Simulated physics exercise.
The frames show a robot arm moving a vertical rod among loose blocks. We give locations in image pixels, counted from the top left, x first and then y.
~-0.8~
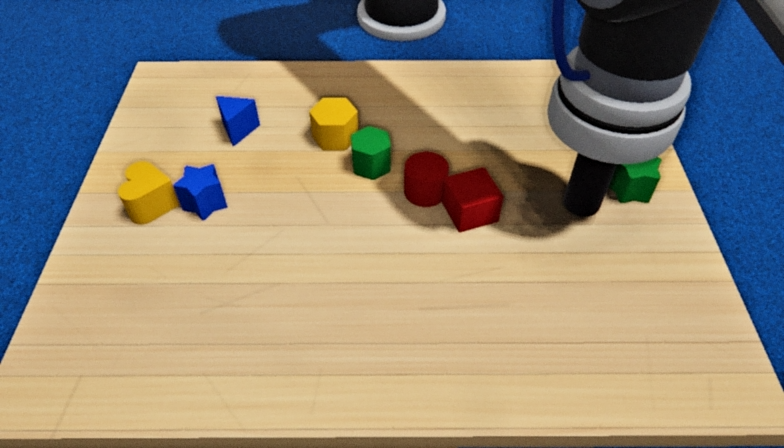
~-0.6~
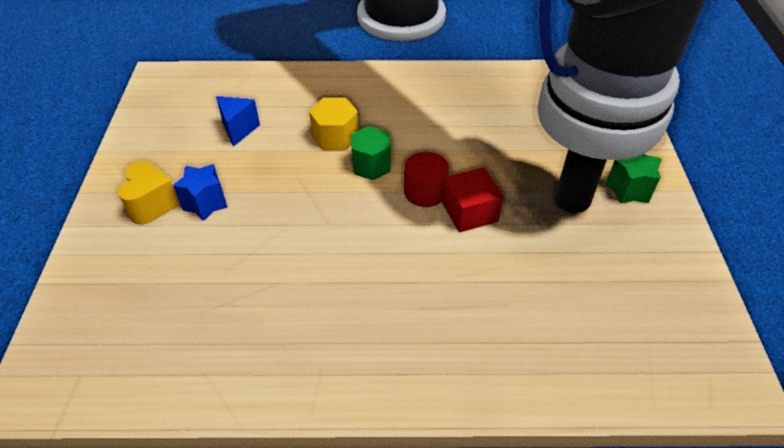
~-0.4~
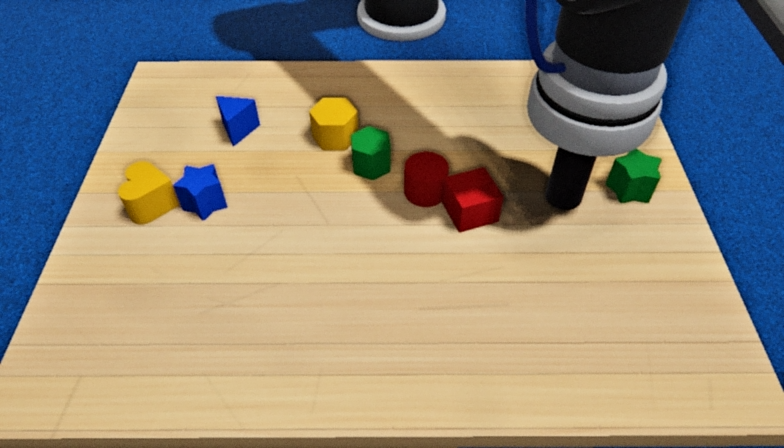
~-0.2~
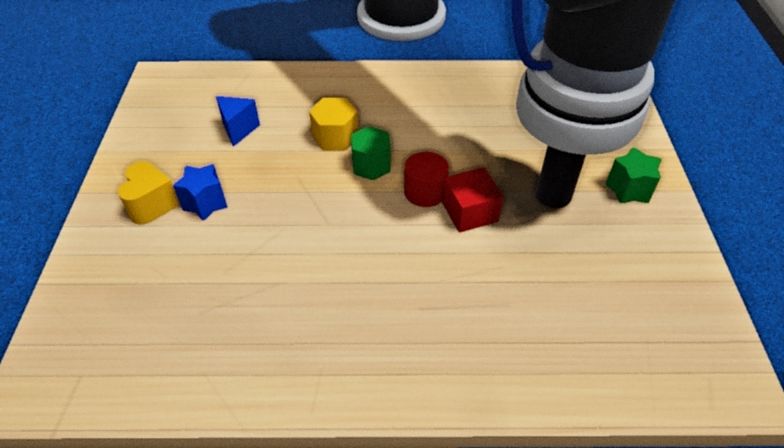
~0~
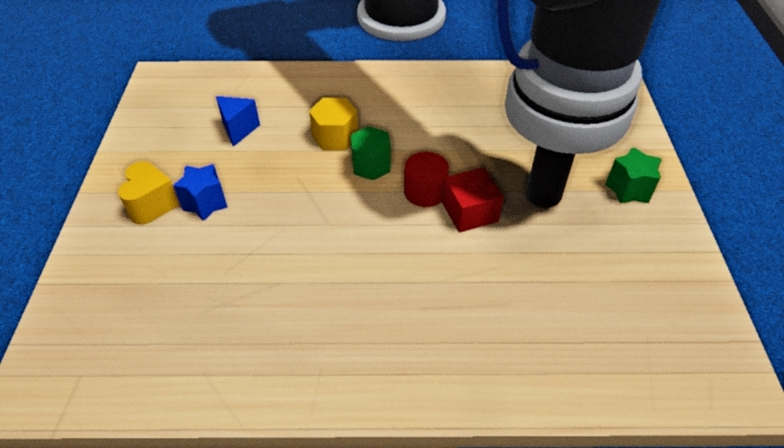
On a wooden board, a robot arm slides its black rod slightly left among still blocks.
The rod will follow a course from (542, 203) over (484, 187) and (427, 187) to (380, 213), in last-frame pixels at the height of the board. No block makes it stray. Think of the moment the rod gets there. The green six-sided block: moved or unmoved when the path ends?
In the end it has not been moved.
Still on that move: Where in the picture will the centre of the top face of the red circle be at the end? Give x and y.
I predict (337, 189).
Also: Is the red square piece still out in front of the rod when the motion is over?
The answer is no.
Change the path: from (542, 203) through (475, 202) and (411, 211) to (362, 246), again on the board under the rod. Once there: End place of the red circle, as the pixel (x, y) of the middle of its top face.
By then it is at (389, 161).
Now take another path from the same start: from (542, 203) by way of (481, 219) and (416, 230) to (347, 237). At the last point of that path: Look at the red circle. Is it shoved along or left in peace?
My prediction: It moves.
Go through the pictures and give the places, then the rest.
In the first picture, lower end of the rod (581, 204), tops of blocks, green six-sided block (370, 140), red circle (427, 166), red square piece (474, 186).
In the second picture, rod (573, 200), blocks as before.
In the third picture, rod (563, 197), blocks as before.
In the fourth picture, rod (554, 196), blocks as before.
In the fifth picture, rod (544, 195), green six-sided block (370, 140), red circle (427, 166), red square piece (474, 186).
The first path, step by step. One third of the way, rod (485, 179); red square piece (467, 186), turned 20° anticlockwise.
Two thirds of the way, rod (427, 179); red circle (391, 172); red square piece (457, 191), turned 65° anticlockwise.
At the end, rod (380, 206); green six-sided block not moved; red circle (337, 189); red square piece (457, 191), turned 65° anticlockwise.
